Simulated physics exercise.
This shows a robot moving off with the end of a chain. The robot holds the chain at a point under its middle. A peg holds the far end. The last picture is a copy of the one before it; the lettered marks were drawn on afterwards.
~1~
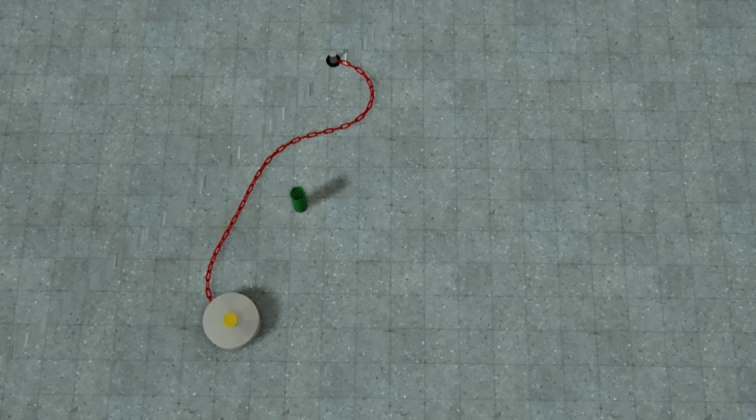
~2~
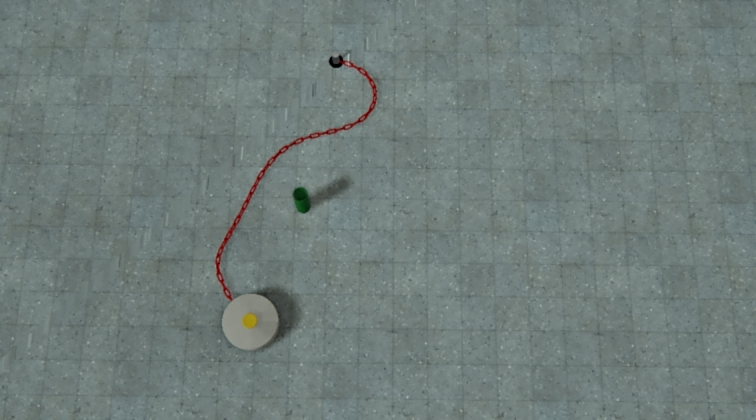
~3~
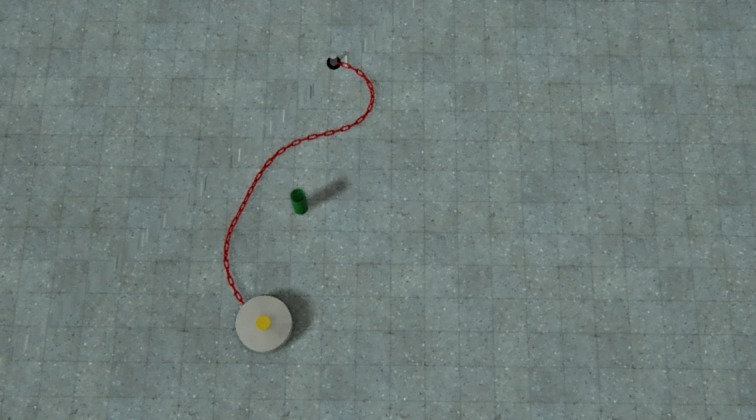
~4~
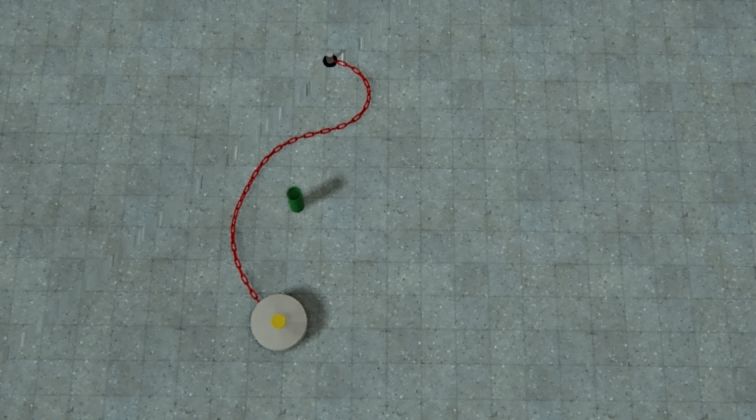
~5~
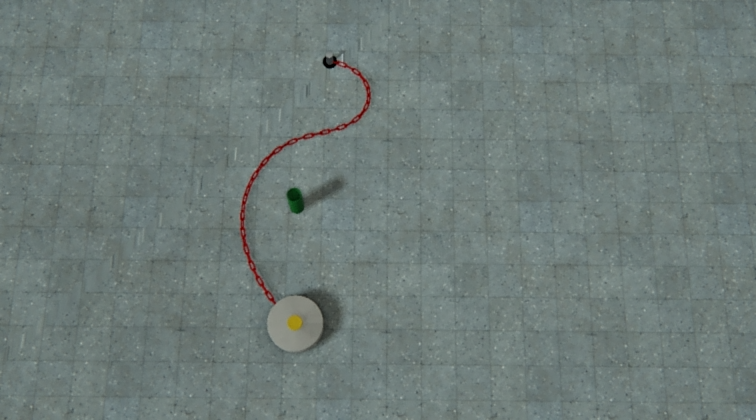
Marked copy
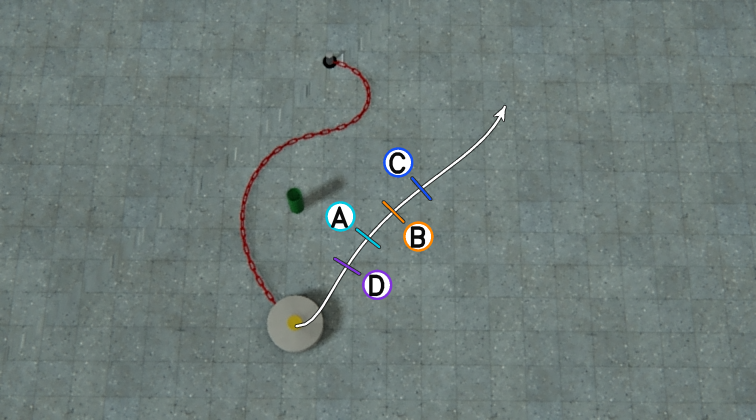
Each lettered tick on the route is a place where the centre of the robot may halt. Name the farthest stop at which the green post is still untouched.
Mark B.
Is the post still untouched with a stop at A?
Yes.
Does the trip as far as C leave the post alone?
For that mark, no.
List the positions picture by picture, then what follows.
The first picture shows green post (299, 200); robot (232, 322); peg (333, 57).
The second picture shows robot (251, 323); peg (336, 58).
The third picture shows robot (265, 325); peg (333, 59).
The fourth picture shows robot (280, 323); peg (330, 57).
The fifth picture shows robot (296, 325); peg (330, 58); green post (296, 201).
On the copy, A at (368, 238); B at (394, 212); C at (421, 189); D at (347, 266); the route from (296, 326) via (398, 208) to (505, 107).
On B. First, robot (333, 287), middle of the chain (271, 158).
Then, robot (362, 242), middle of the chain (271, 158).
Finally, robot (394, 209), middle of the chain (271, 158); nothing has been touched.
By contrast, A is safe but short; C brings the chain against the post; D is safe but short.
